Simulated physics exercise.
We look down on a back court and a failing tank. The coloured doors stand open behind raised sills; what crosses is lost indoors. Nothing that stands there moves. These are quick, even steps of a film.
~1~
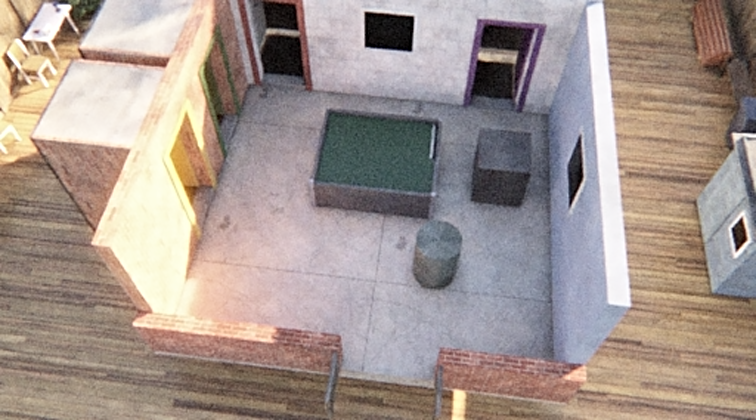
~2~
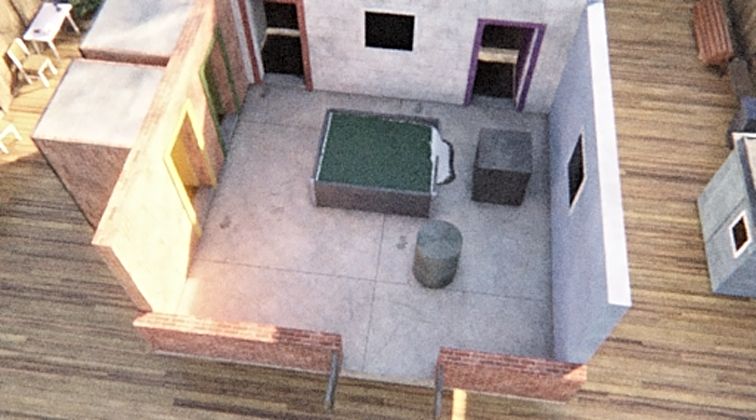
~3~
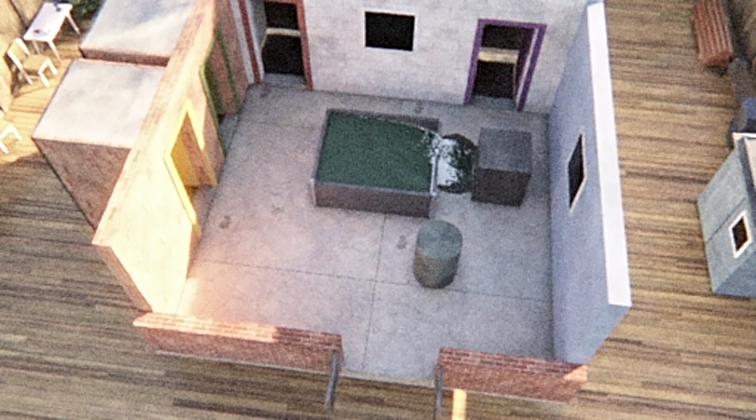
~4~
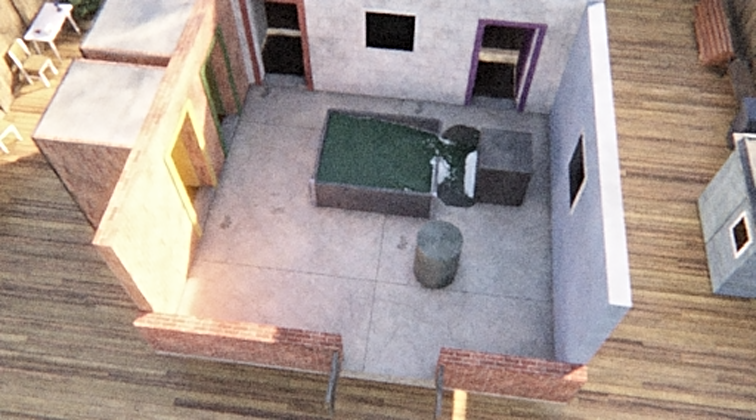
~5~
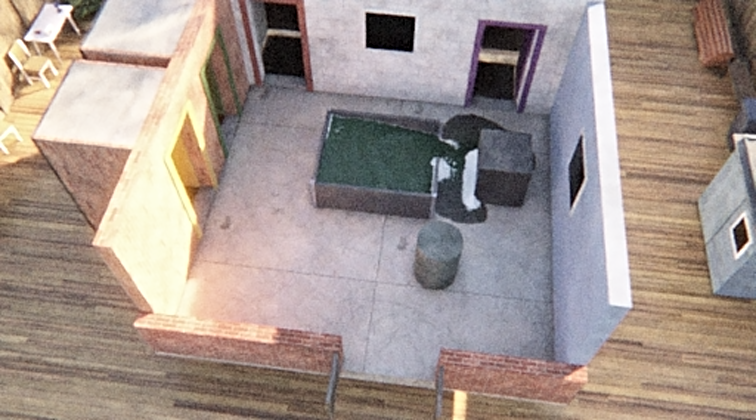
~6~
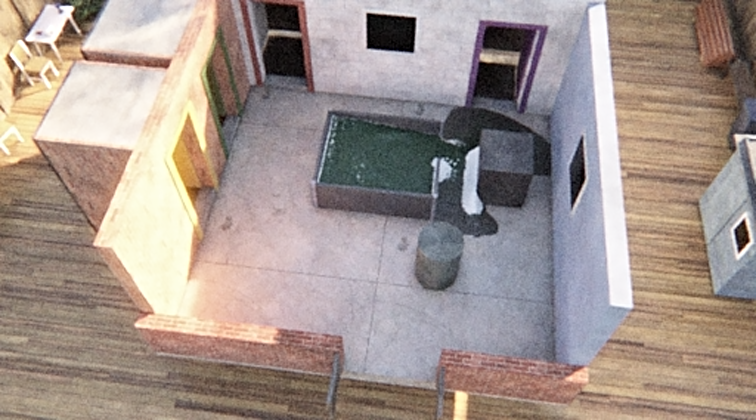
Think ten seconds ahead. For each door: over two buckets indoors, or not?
The red door holds within the limit; the yellow door holds within the limit; the purple door floods; the green door holds within the limit.
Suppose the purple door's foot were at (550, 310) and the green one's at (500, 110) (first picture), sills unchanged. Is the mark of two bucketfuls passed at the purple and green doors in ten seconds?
My reading: The purple door goes over; the green door floods.
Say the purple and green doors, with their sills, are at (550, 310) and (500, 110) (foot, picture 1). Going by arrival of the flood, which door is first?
First comes the green-painted one.
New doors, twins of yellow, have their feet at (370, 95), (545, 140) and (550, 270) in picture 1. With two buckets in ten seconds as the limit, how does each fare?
As listed: Stays under, takes more, stays under.
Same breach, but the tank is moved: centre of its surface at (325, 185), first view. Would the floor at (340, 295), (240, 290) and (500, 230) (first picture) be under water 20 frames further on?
In that order: No water, no water, under water.
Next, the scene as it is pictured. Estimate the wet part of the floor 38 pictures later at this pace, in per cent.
Some 65 per cent.
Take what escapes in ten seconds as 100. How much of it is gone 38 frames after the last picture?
Roughly 70 per cent.
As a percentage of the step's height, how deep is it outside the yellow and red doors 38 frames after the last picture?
Roughly 20 per cent, then 0 per cent.
A moment on, water covers 20 % of the floor; the red door not reached, the yellow door not reached, the purple door under two buckets in, the green door not reached.
Next, water covers 30 % of the floor; the red door not reached, the yellow door not reached, the purple door far over two buckets in, the green door not reached.
Then, water covers 45 % of the floor; the red door not reached, the yellow door not reached, the purple door far over two buckets in, the green door not reached.
Later, water covers 65 % of the floor; the red door not reached, the yellow door wet at the sill, nothing in, the purple door far over two buckets in, the green door not reached.
In the end, water covers 85 % of the floor; the red door not reached, the yellow door wet at the sill, nothing in, the purple door far over two buckets in, the green door wet at the sill, nothing in.
